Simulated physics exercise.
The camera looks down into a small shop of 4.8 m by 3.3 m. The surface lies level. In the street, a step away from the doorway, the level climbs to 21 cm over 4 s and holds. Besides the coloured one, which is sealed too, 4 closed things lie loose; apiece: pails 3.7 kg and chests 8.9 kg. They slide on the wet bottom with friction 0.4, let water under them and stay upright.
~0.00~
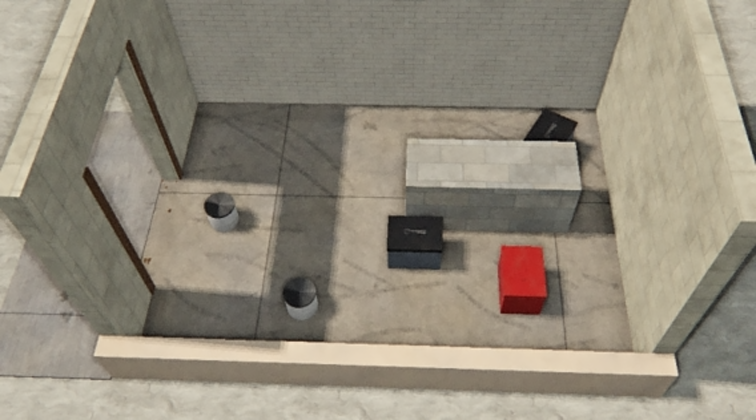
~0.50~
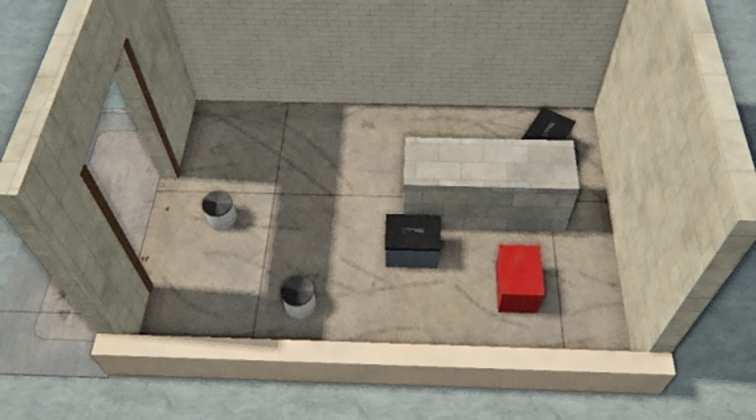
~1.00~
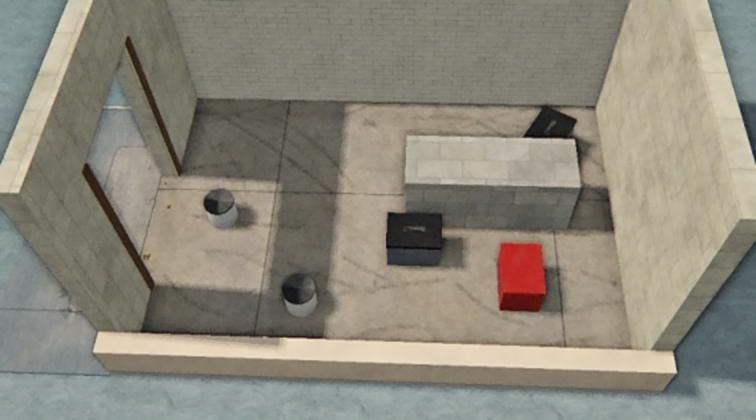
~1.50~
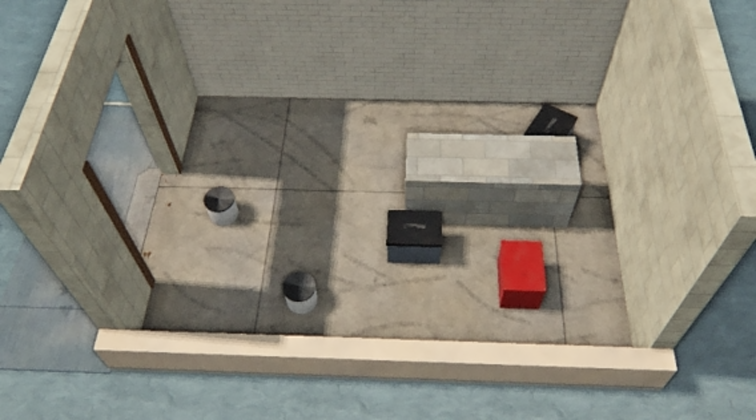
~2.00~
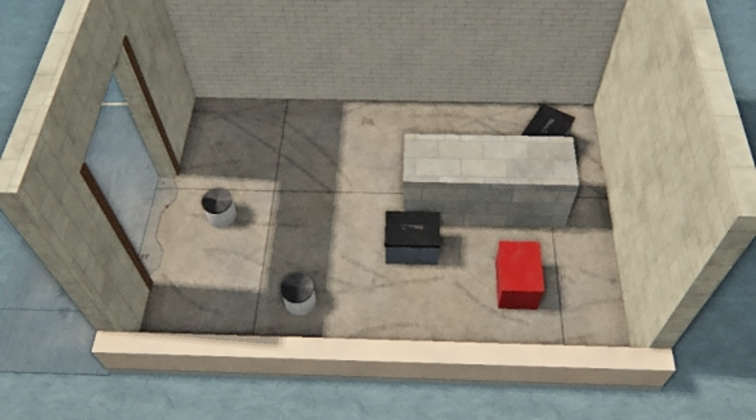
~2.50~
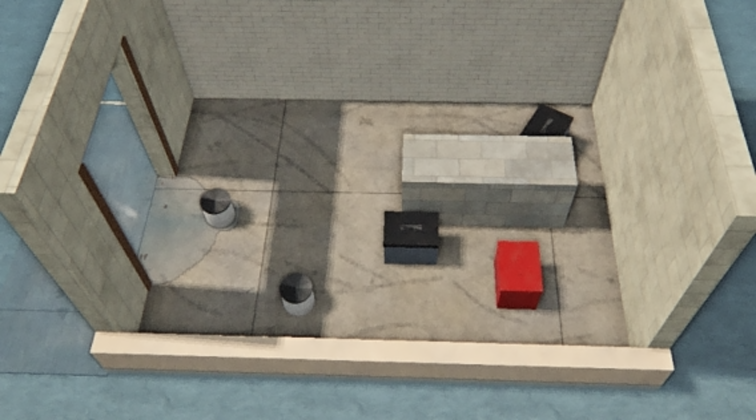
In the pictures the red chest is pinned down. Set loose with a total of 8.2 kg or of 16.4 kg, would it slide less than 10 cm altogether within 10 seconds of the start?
For it, neither weight holds it.
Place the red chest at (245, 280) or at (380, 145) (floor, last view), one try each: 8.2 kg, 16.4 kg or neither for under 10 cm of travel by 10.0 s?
In turn: Neither holds; neither holds.
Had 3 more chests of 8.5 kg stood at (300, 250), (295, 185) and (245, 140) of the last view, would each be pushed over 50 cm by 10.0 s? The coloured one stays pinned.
In turn: More, over, short of it.
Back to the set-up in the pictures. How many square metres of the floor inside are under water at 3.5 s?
About 2.5 m2.
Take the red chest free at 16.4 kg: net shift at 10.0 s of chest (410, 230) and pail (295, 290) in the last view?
In turn: 80 cm, 300 cm.
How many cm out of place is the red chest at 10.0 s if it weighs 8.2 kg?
Roughly 140 cm.
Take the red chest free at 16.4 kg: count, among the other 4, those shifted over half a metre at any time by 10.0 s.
I count 3.
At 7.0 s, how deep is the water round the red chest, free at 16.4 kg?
About 4 cm.
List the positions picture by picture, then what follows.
The red chest at (524, 270), on the bottom; 0.0 m2 under water; 0 of 5 have shifted, in the first picture.
The red chest at (521, 269), on the bottom; water covers 0.0 m2; 0 of 5 have shifted, in the second picture.
The red chest at (523, 268) rests on the ground; water covers 0.0 m2; 0 of 5 have shifted, in the third picture.
The red chest at (523, 265), on the bottom; water covers 0.0 m2; 0 of 5 have shifted, in the fourth picture.
The red chest at (521, 266) rests on the ground; 0.0 m2 under water; 0 of 5 have shifted, in the fifth picture.
The red chest at (520, 266), on the bottom; 0.5 m2 under water; 0 of 5 have shifted, in the sixth picture.
After 3.5 s the red chest would be 0 cm from its start with 8.2 kg and 0 cm from its start with 16.4 kg; 0 cm of water round it then.
After 4.5 s the red chest would be 0 cm from its start with 8.2 kg and 0 cm from its start with 16.4 kg; 0 cm of water round it then.
After 7.0 s the red chest would be 73 cm from its start with 8.2 kg and 19 cm from its start with 16.4 kg; 4 cm of water round it then.
After 10.0 s the red chest would be 136 cm from its start with 8.2 kg and 59 cm from its start with 16.4 kg; 15 cm of water round it then.
